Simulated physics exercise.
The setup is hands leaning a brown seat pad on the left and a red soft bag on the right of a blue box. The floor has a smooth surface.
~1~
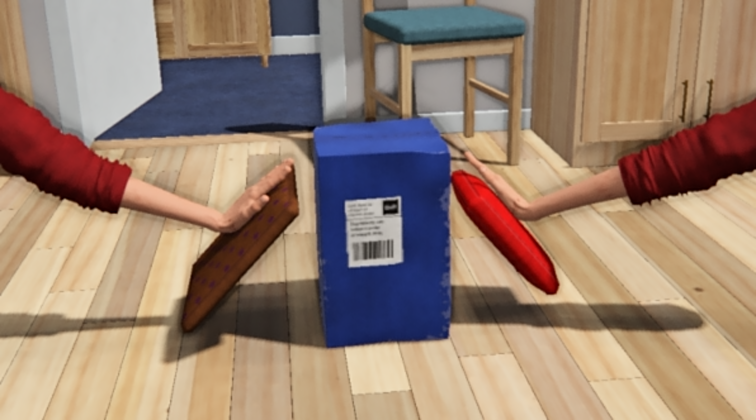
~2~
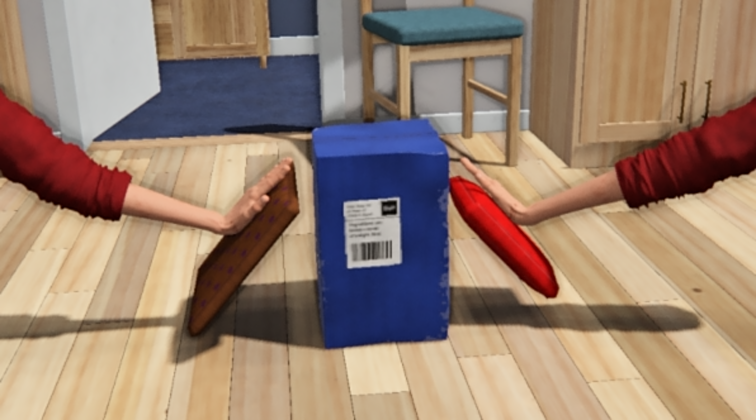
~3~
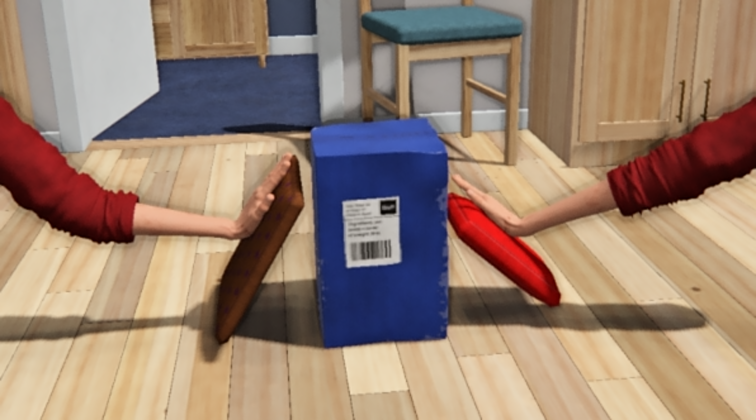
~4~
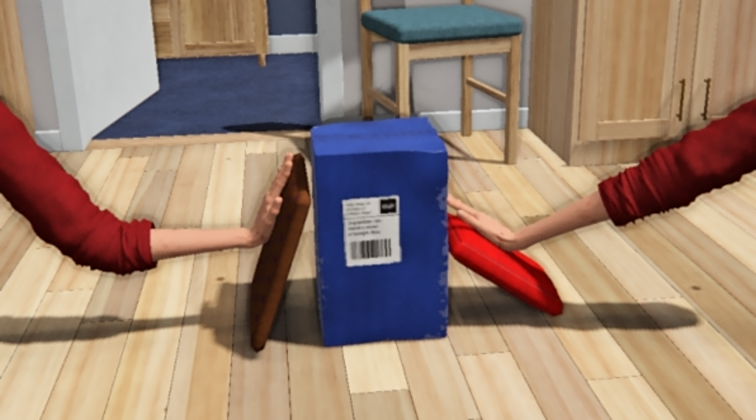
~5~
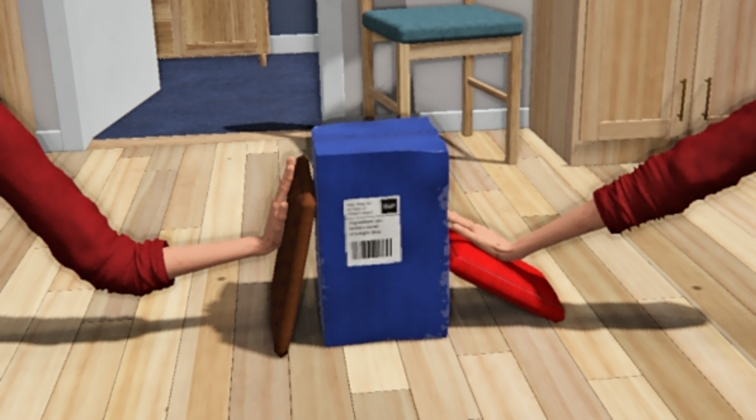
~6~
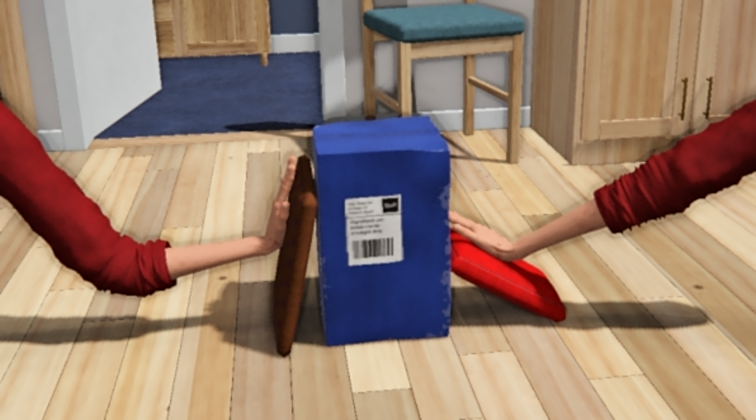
In this clip, two red-sleeved hands press a brown seat pad and a red soft bag against a blue box; the pad swings nearly upright on the left while the bag lowers to a shallower slant on the right.
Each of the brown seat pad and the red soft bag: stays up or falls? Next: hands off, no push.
Brown seat pad - stays up, red soft bag - falls.
Then, 0.22 s past the final frame, seat pad still up near (295, 252); soft bag flat on the floor near (500, 291).
Then, 0.38 s past the final frame, seat pad still up near (296, 252); soft bag flat on the floor near (509, 294).
When it is over, seat pad still up near (295, 252); soft bag flat on the floor near (508, 294). The brown seat pad remains propped up and the red soft bag slips and lies down.
